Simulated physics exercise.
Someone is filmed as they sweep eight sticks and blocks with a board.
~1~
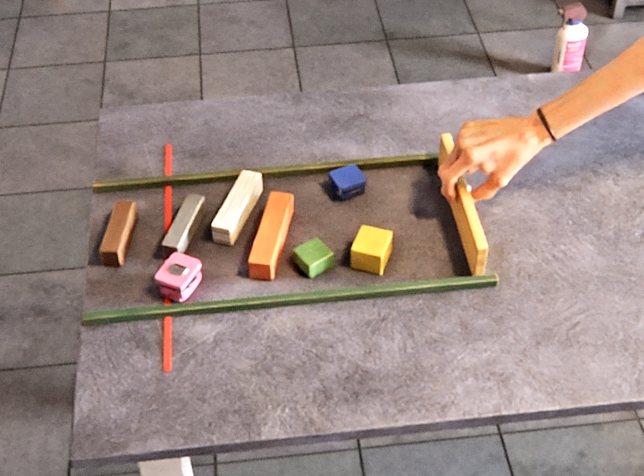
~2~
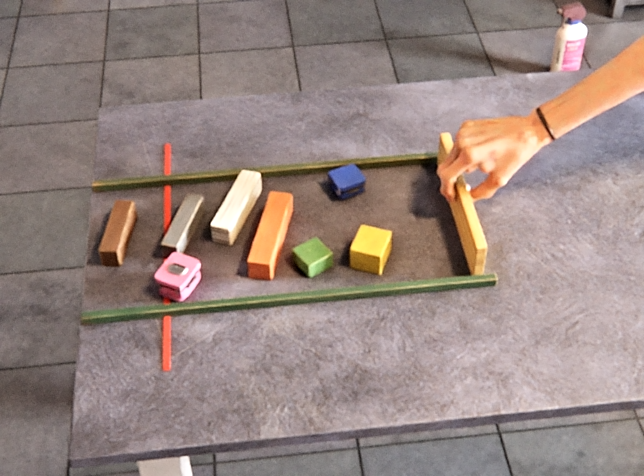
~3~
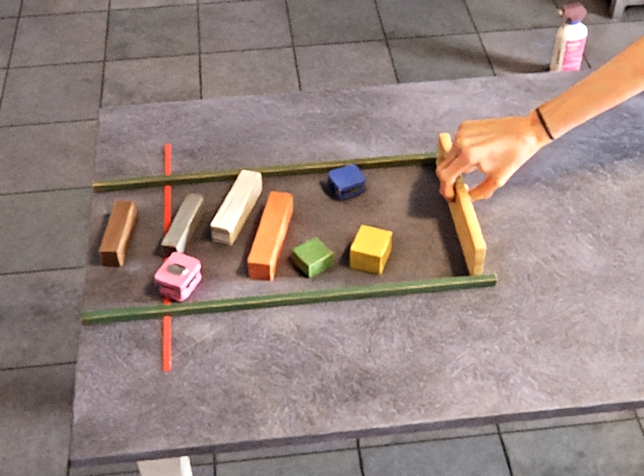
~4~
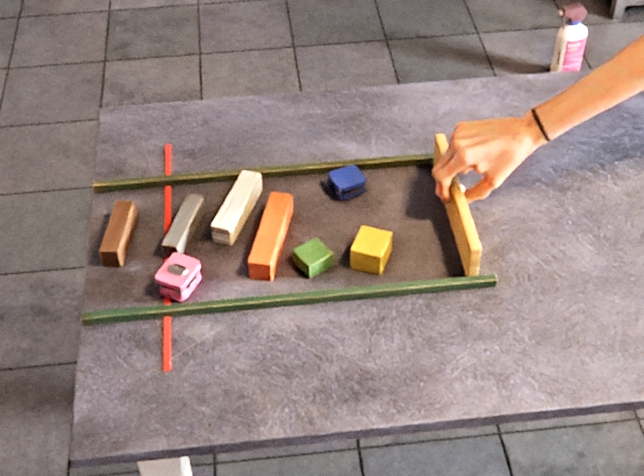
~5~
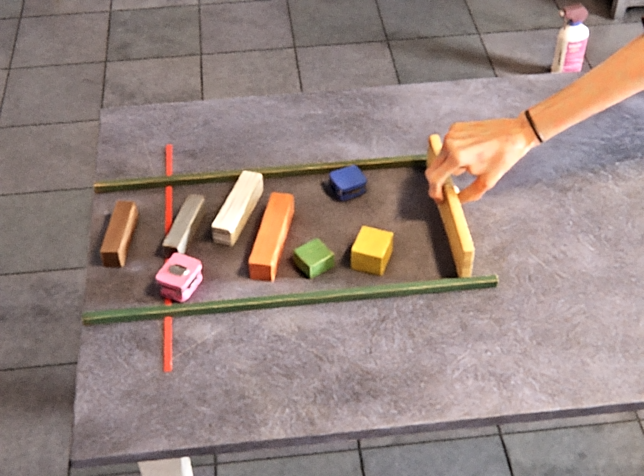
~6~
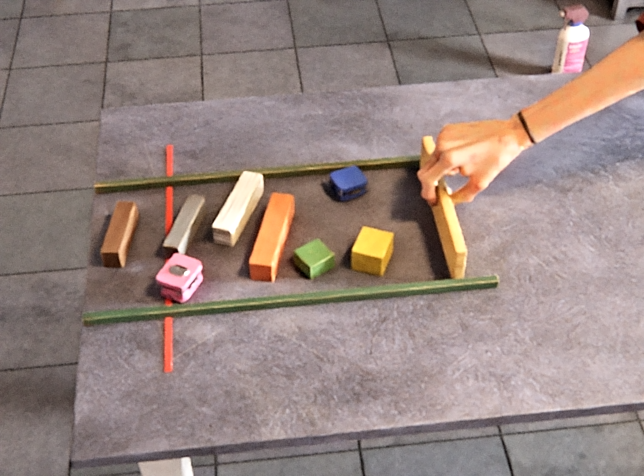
On a grey table, a hand slides a board slightly left behind sticks and blocks.
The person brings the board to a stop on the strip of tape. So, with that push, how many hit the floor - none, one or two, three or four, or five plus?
I'd say one or two.
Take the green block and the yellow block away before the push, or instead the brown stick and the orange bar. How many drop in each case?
The count is 0 in one try and 0 in the other, in that order.
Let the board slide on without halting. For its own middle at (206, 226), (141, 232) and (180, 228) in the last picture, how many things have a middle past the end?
Past the end: 0, 4 and 1.
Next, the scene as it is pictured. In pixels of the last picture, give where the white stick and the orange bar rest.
White stick: (111, 212); orange bar: (122, 240).
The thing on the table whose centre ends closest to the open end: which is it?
Pink case.
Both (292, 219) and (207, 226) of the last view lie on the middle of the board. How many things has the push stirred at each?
The count reaches 5 first and 8 second.
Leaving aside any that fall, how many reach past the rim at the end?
The number overhanging is 3.
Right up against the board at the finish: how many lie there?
Result: 3 in all.
Soon after, none off yet; brown stick at rest near (120, 234); pink case at rest near (180, 279); grey bar at rest near (185, 228).
After that, none off yet; brown stick at rest near (120, 234); pink case moving near (169, 283); grey bar displaced a little near (164, 228).
In the end, the number that fall off is one or two; gone, grey bar and brown stick.
